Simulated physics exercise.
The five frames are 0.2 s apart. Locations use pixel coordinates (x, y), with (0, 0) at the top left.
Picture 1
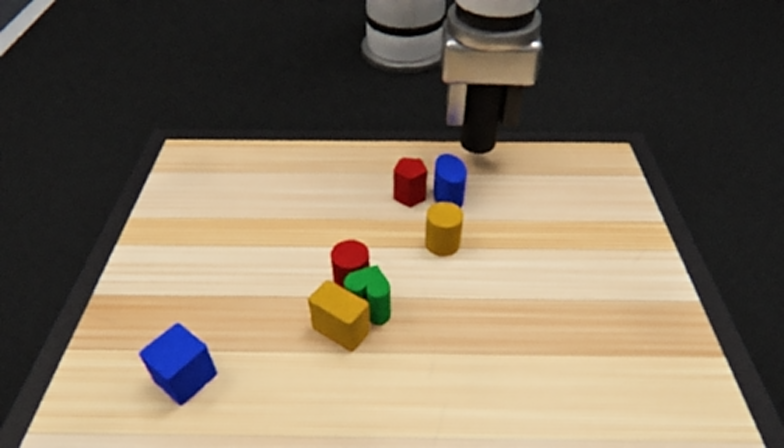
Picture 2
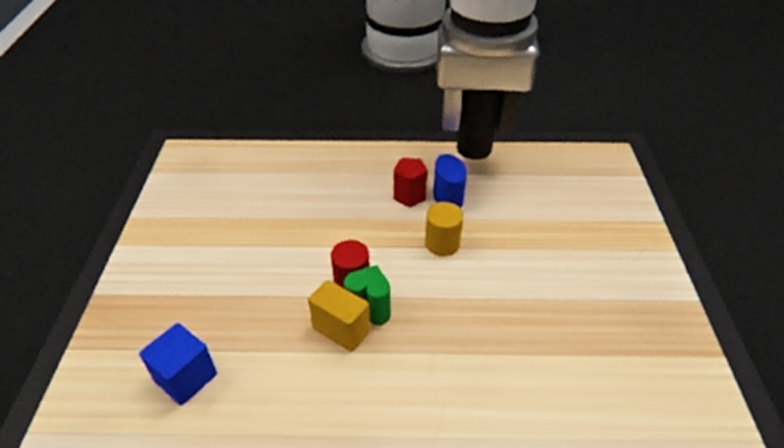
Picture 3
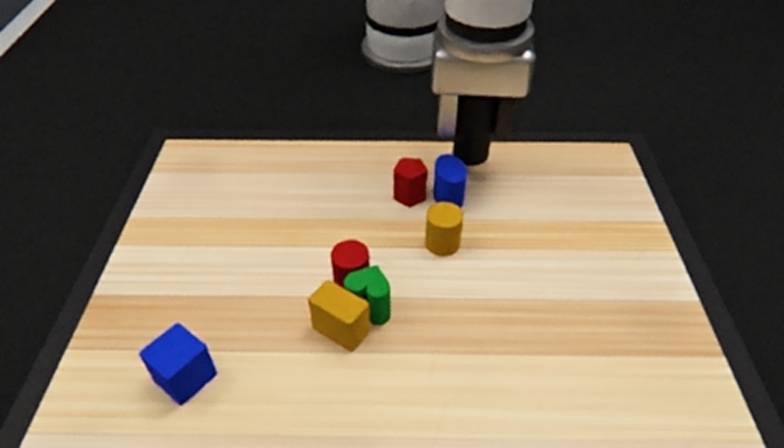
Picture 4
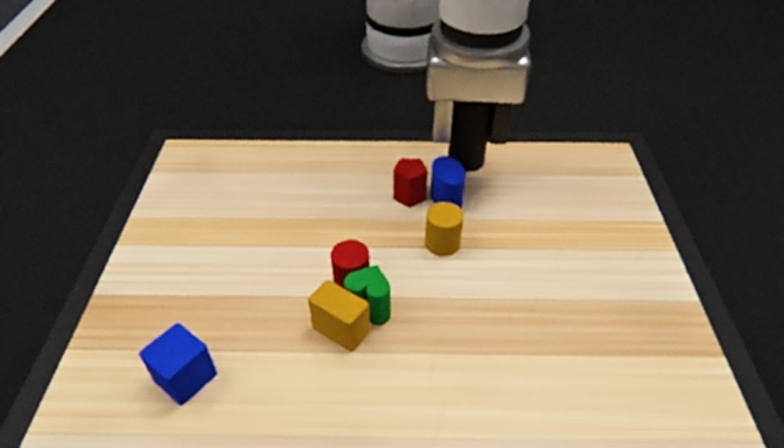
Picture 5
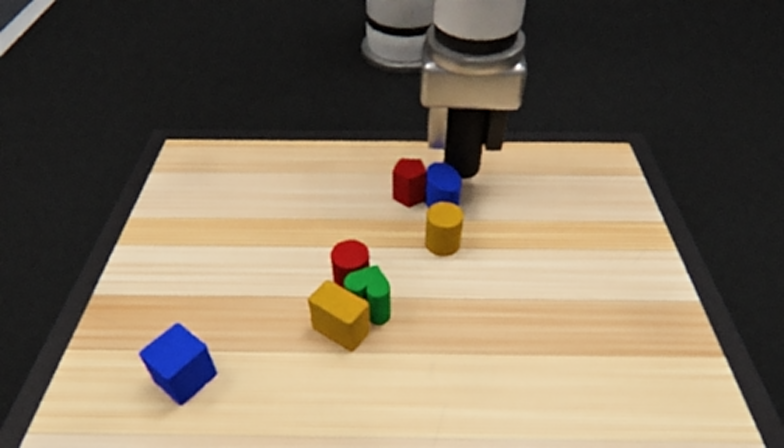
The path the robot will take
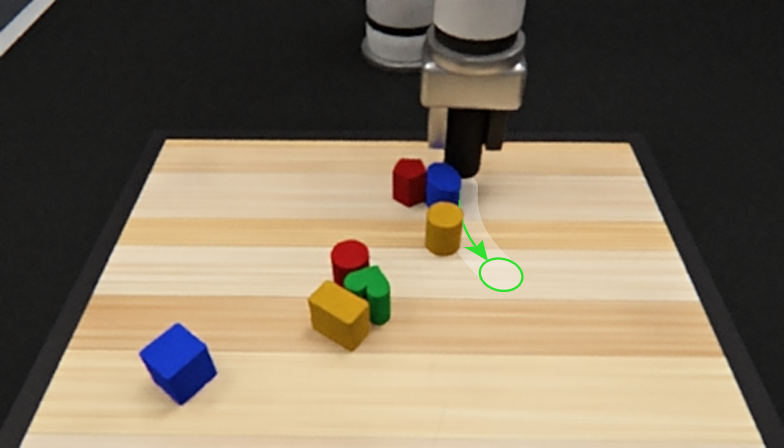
A robot arm holding a black stick moves slightly left and toward the viewer, nudging a blue elliptical block a little the same way, close against a red block. The fixed view looks down from the front on a pale striped wooden board with dark surroundings. A yellow cylinder sits nearby, red, green and yellow blocks cluster centrally, and a blue cube rests lower left, all still.
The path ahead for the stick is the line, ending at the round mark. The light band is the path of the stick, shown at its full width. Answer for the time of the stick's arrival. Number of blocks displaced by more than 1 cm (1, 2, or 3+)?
Answer: 2.
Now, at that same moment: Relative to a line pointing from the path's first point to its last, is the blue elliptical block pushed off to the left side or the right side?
It's pushed right.
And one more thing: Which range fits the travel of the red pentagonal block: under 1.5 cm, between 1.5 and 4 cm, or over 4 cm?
Up to 1.5 cm.
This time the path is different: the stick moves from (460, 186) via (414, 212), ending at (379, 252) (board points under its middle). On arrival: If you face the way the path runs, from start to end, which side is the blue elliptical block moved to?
Left.
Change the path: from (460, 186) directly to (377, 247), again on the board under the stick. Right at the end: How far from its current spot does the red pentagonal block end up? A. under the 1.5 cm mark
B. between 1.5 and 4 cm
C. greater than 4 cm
The one that fits is B, between 1.5 and 4 cm.
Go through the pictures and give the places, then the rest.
Tip of the stick (478, 144), middles of tops, red pentagonal block (411, 167), blue elliptical block (451, 167), yellow round block (445, 214), in the first picture.
Stick (474, 149), nothing pushed, in the second picture.
Stick (470, 155), nothing pushed, in the third picture.
Stick (466, 161), blue elliptical block (449, 169), in the fourth picture.
Stick (461, 168), red pentagonal block (410, 167), blue elliptical block (444, 176), yellow round block (445, 214), in the fifth picture.
The line goes from (460, 186) over (460, 214) and (474, 244) to (501, 274).
The first path, step by step. One third of the way, stick (463, 197); blue elliptical block (430, 191); yellow round block (442, 219).
Two thirds of the way, stick (477, 227); blue elliptical block (431, 191), turned 15° clockwise; yellow round block (442, 226).
At the end, stick (505, 256); red pentagonal block unmoved; blue elliptical block (431, 191), turned 15° clockwise; yellow round block (443, 226).
